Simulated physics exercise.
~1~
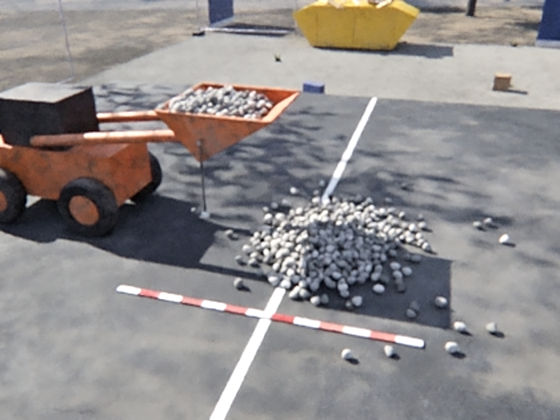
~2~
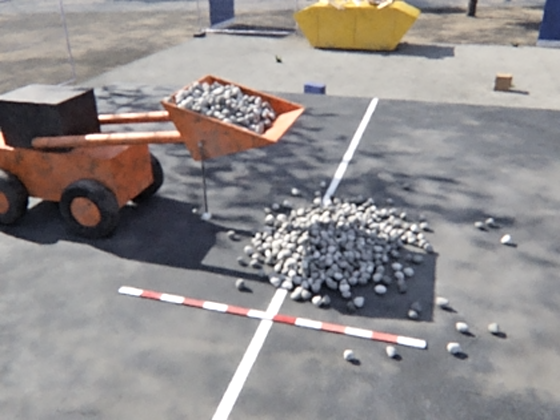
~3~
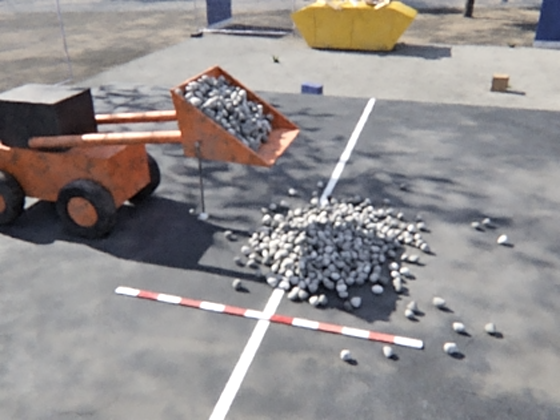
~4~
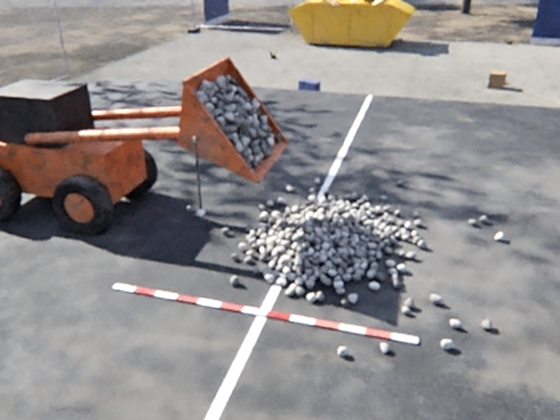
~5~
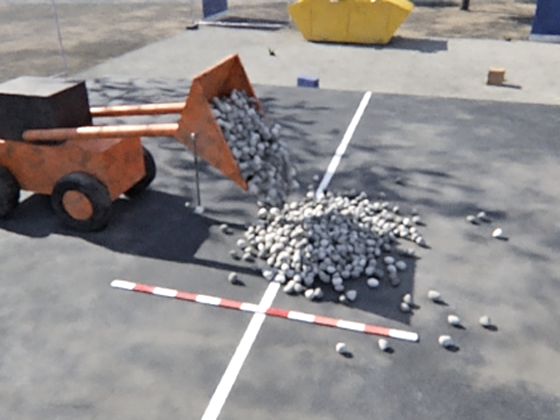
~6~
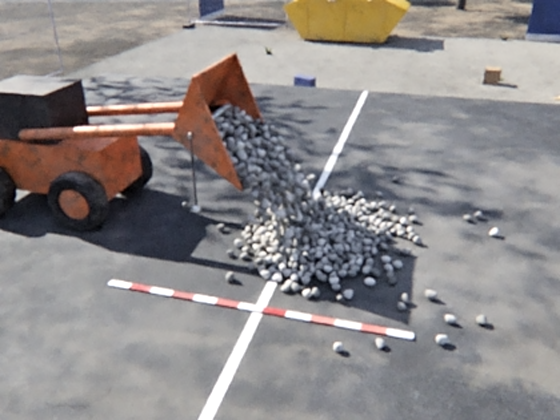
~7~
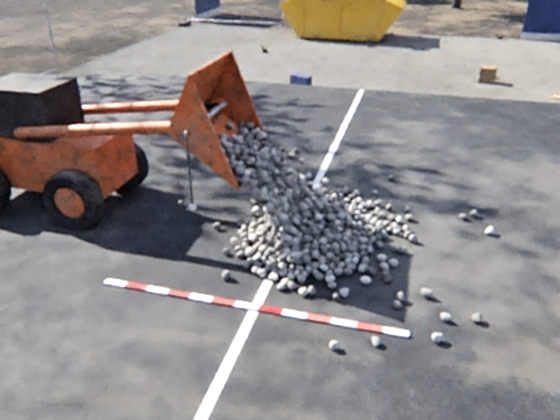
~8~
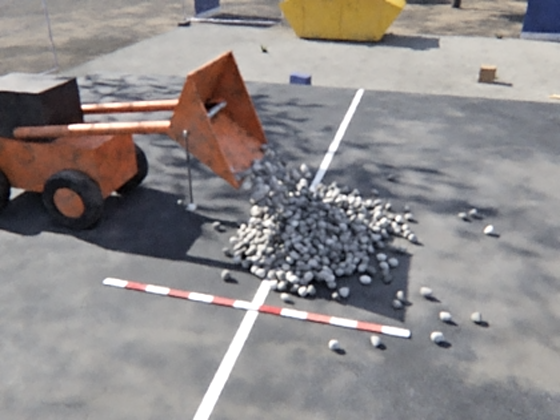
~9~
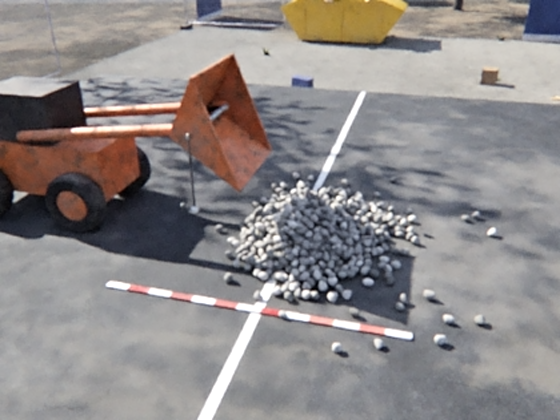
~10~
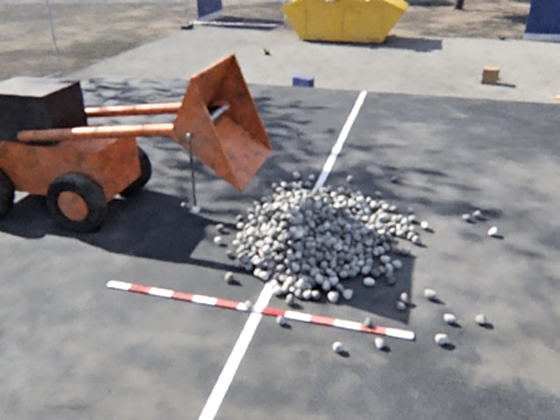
An orange loader tips its bucket and pours grey stones onto a pile, ending empty.
